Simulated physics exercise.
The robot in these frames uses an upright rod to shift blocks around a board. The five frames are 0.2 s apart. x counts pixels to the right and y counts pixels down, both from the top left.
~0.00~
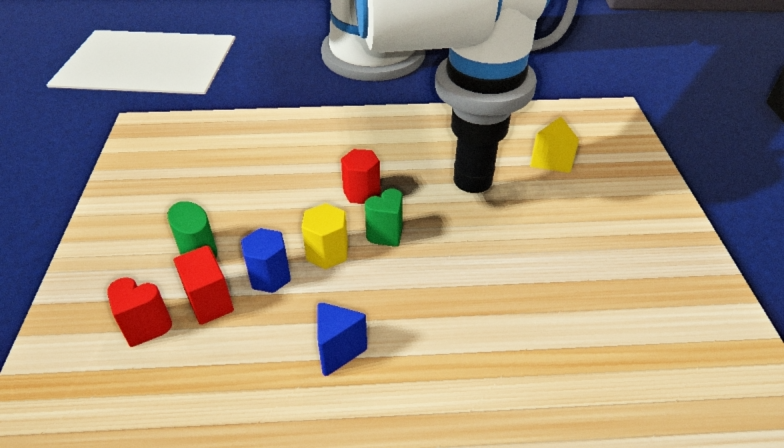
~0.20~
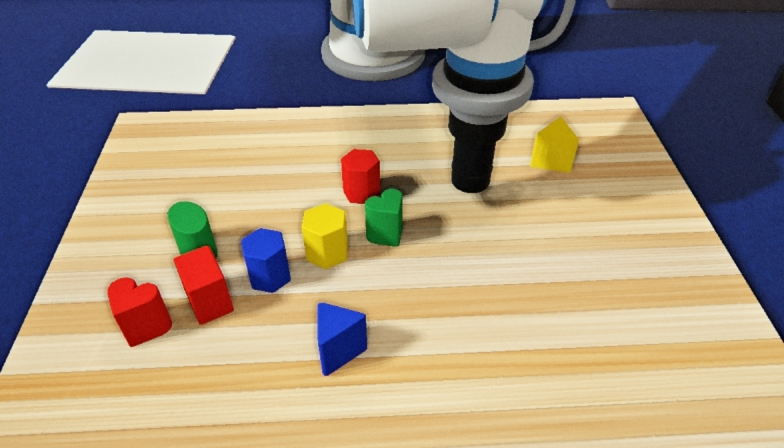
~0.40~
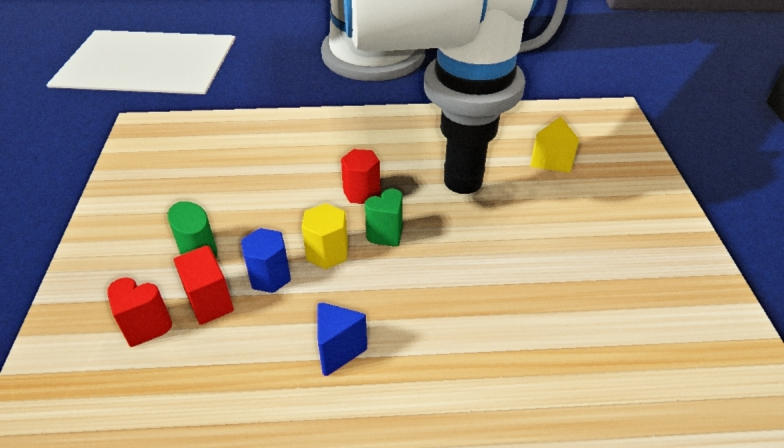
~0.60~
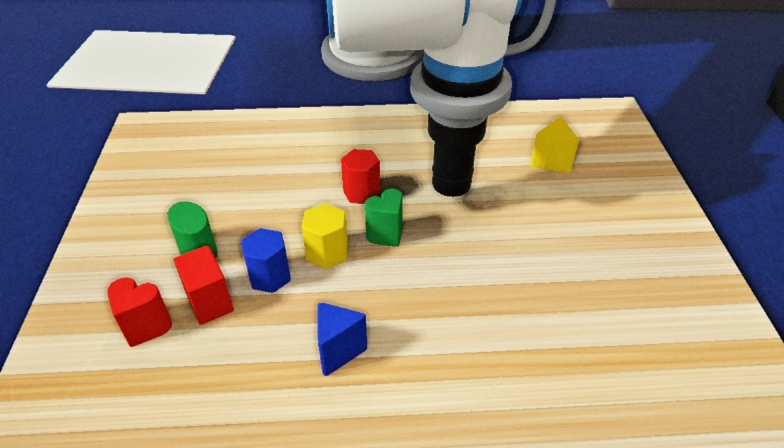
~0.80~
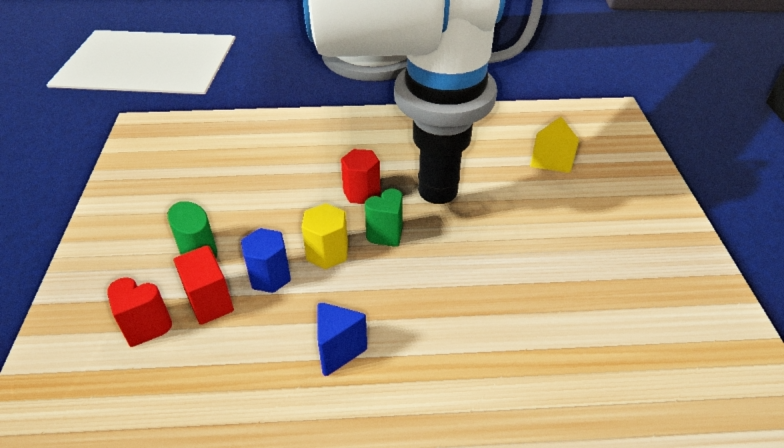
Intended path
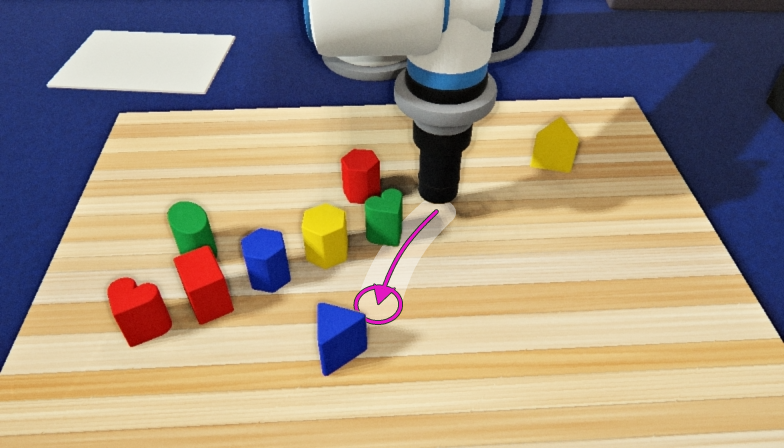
The robot arm's black rod slid a short way left across the wooden board, drawing a little nearer to the green heart, while the red, blue, yellow and green blocks all stayed still.
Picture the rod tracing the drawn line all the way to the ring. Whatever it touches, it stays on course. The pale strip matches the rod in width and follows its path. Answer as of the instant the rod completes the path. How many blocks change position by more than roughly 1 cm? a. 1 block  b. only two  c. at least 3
That would be a.
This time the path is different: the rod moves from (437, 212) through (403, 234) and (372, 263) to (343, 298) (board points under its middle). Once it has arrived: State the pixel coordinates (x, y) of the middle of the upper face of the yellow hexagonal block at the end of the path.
Expect it around (297, 221).
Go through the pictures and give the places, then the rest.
Rod tip at (473, 182); block tops, yellow hexagonal block at (324, 218); green heart at (386, 201), in the first frame.
Rod at (470, 182); blocks unchanged, in the second frame.
Rod at (463, 183); blocks unchanged, in the third frame.
Rod at (451, 185); blocks unchanged, in the fourth frame.
Rod at (438, 192); yellow hexagonal block at (324, 218); green heart at (386, 201), in the fifth frame.
Path on the board, from (437, 212) via (401, 252), ending at (378, 304).
The first path, step by step. One third of the way, rod at (412, 219); green heart at (375, 202).
Two thirds of the way, rod at (392, 250); green heart at (369, 206), turned 20° clockwise.
At the end, rod at (378, 285); yellow hexagonal block in place; green heart at (369, 206), turned 20° clockwise.
